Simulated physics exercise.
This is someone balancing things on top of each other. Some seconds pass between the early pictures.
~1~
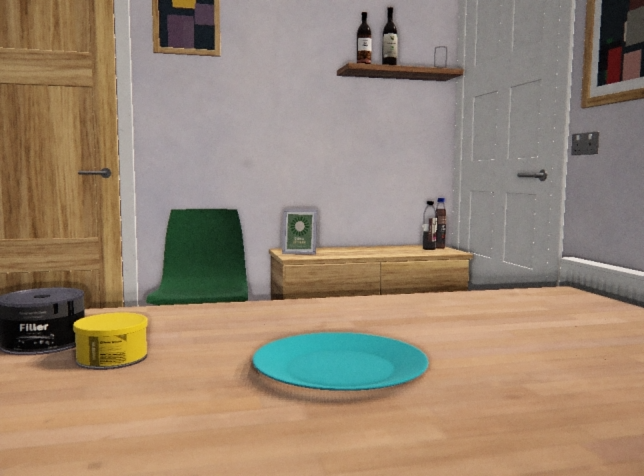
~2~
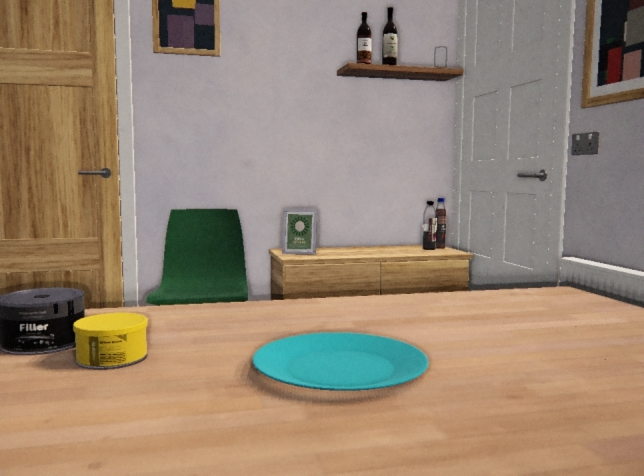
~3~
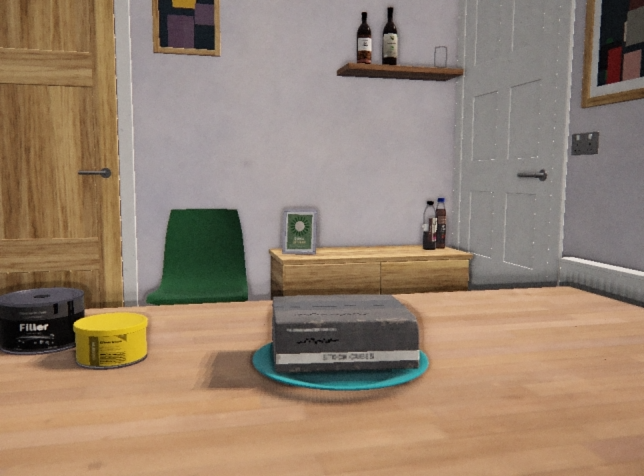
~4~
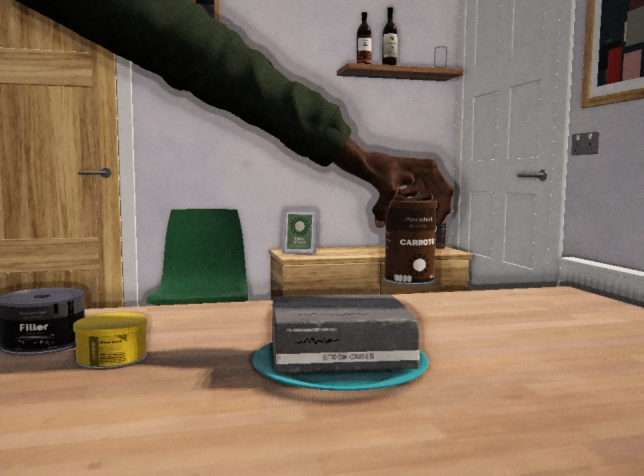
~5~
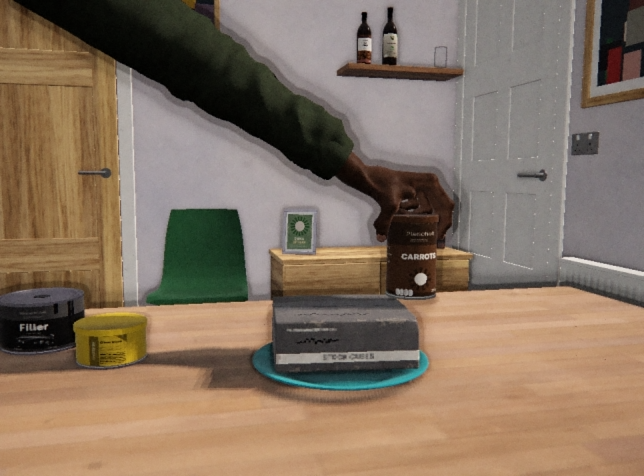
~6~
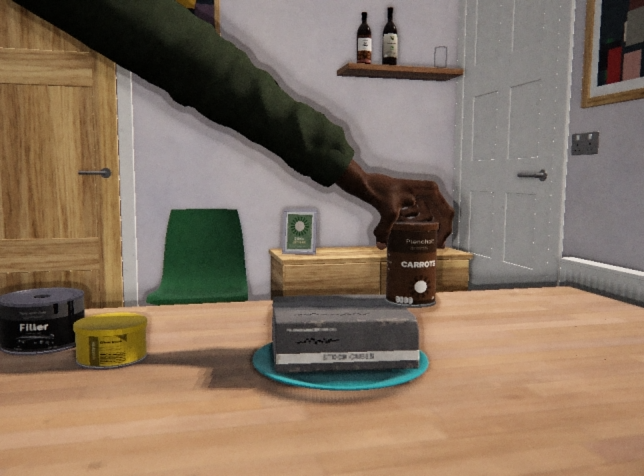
Grey box appearing on a teal plate on a wooden table, then a hand lowering a brown tin behind it.
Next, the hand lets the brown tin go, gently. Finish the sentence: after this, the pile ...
After this, the pile topples.
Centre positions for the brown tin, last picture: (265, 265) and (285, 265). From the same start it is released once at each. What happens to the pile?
Topples over, then stays standing.
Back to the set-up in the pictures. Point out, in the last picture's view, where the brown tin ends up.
End position: Approximately (478, 335).
Then, 0.30 s after the last picture, brown tin tipped 37° from how it was near (433, 276).
Then, 0.40 s after the last picture, brown tin now fallen.
Then, 0.90 s after the last picture, nothing new.
Then, 2.30 s after the last picture, brown tin resting near (478, 334).
At rest, fallen, brown tin; the other 4 in place. Seen from the same camera at the end, brown tin near (478, 335). The pile gives way.
